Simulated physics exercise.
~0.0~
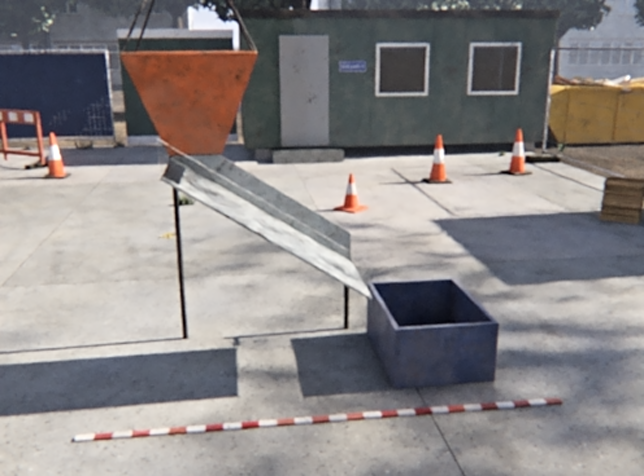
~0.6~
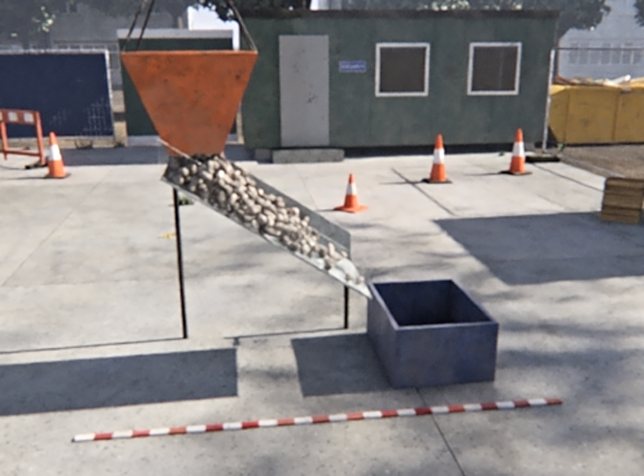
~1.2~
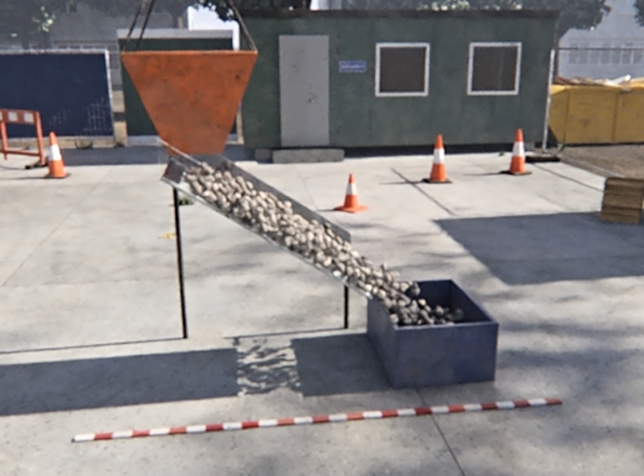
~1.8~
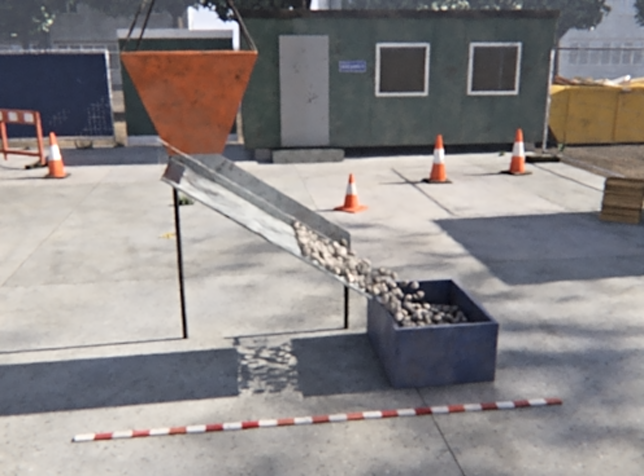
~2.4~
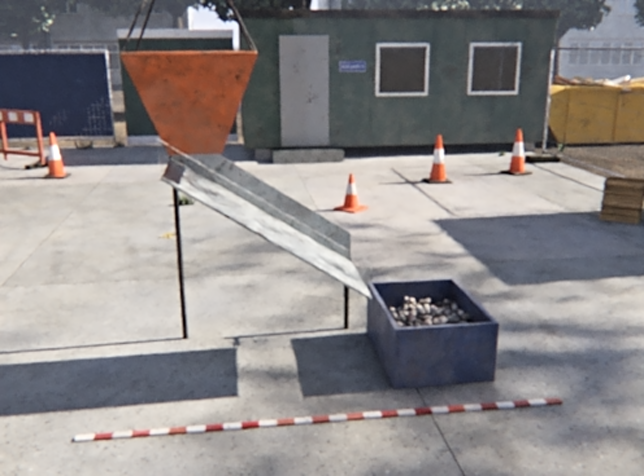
Stones pouring from a hanging orange skip, sliding down a sloping steel chute and settling inside a dark open bin.
